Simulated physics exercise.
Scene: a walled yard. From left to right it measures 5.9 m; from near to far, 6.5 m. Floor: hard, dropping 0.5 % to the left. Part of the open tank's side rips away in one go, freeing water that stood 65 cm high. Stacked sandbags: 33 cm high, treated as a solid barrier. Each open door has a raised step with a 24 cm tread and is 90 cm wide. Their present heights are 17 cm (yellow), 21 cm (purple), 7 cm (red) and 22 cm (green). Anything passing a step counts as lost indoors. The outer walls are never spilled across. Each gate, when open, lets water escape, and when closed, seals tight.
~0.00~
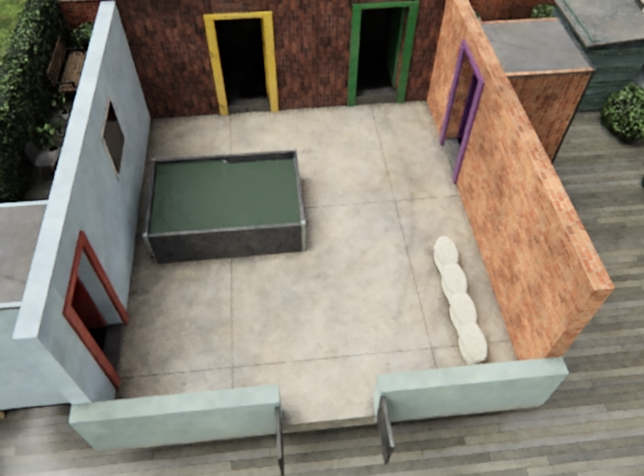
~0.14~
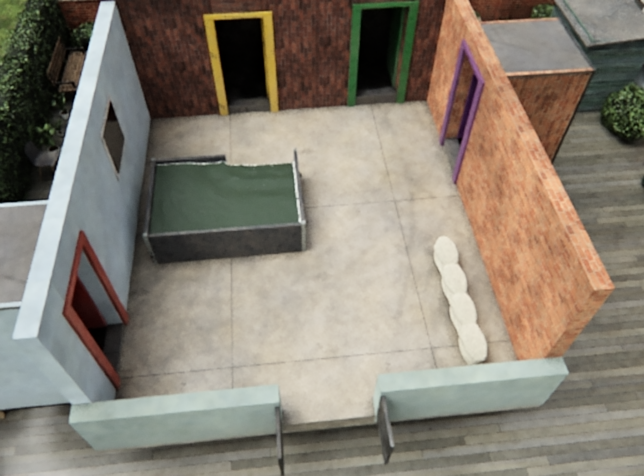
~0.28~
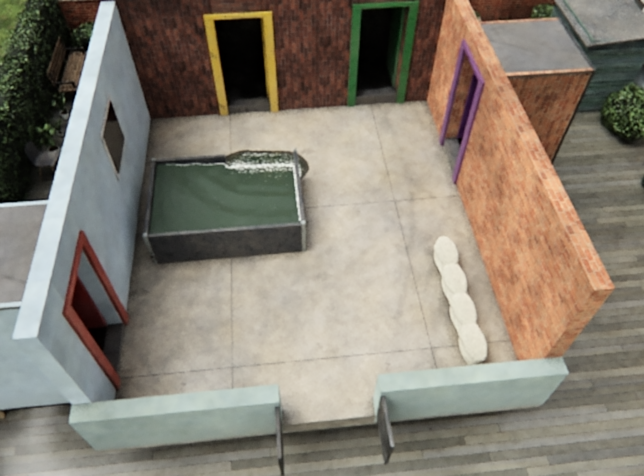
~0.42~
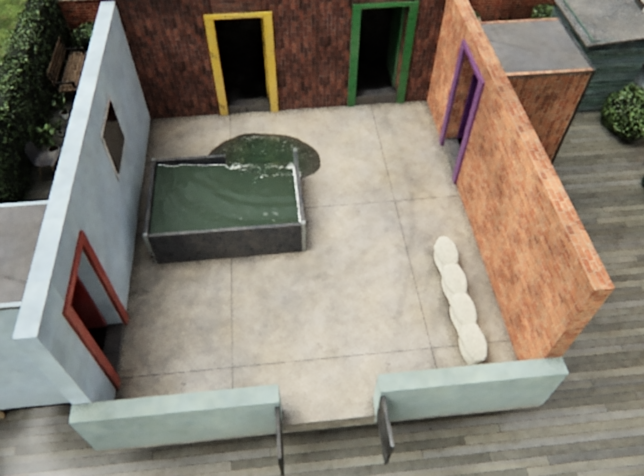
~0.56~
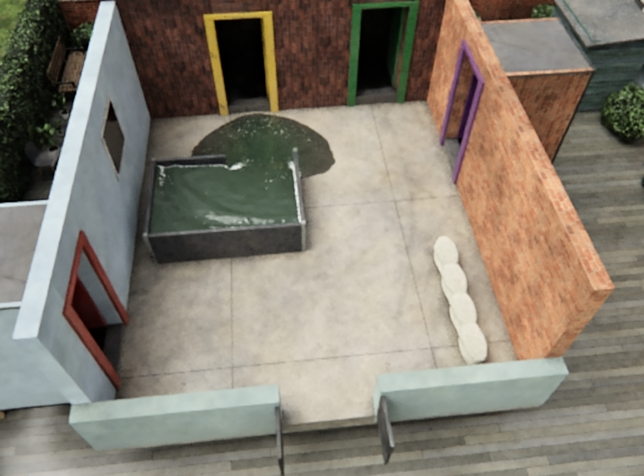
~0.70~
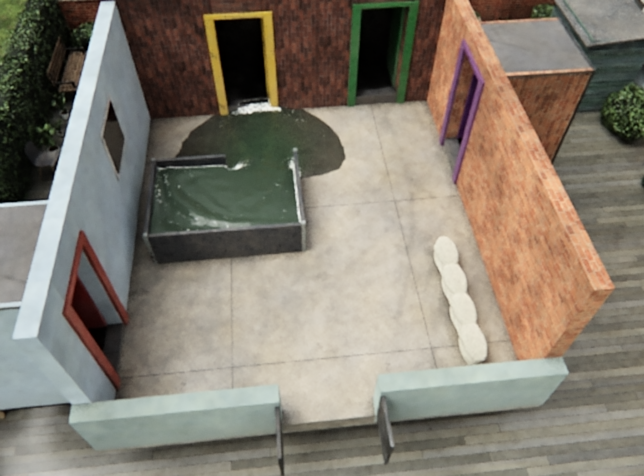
The clip opens on a walled yard with still, dark green water in an open tank at left and pale sandbags at right. Part of the tank's far side breaks away, and water pours out, spreading in a widening dark pool across the floor until it splashes white at the yellow door.
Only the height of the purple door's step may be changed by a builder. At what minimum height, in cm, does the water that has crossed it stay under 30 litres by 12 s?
From about 7 cm.
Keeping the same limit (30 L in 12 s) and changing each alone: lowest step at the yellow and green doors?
You'd want about 30 centimetres at yellow and about 10.0 centimetres at green.
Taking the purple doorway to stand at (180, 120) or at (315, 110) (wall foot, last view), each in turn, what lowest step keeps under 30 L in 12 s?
Roughly 14.5 cm, then roughly 22 cm.
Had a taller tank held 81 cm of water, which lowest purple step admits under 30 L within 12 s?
Then around 9.5 centimetres.
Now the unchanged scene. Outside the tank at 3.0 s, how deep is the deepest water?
Max depth: Near 30 cm.
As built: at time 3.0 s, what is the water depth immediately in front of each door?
Depth (cm): Yellow 26 / purple 10 / red 0 / green 12.
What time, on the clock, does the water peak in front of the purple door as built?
Peak: Close to 3.8 s.
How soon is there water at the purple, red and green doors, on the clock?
The purple door at 2.6 seconds, the red door at 4.0 seconds, the green door at 1.4 seconds.
After 1.4 s water covers 20 % of the floor, deepest (37 cm) near (277, 178); it has not reached the purple door.
After 3.0 s water covers 35 % of the floor, deepest (30 cm) near (421, 101); 10 cm at the purple door, 0 litres in over its 21 cm step.
After 12.0 s water covers 95 % of the floor, deepest (12 cm) near (142, 283); 7 cm at the purple door, 0 litres in over its 21 cm step.
At the purple door as built, the water arrived by 2.6 s and peaked near 12 cm at 3.8 s.
With a step of 6.5 cm, 40 litres would have come in within the 12 s; with 9 cm, 13 litres. So under 30 litres takes about 7 cm.
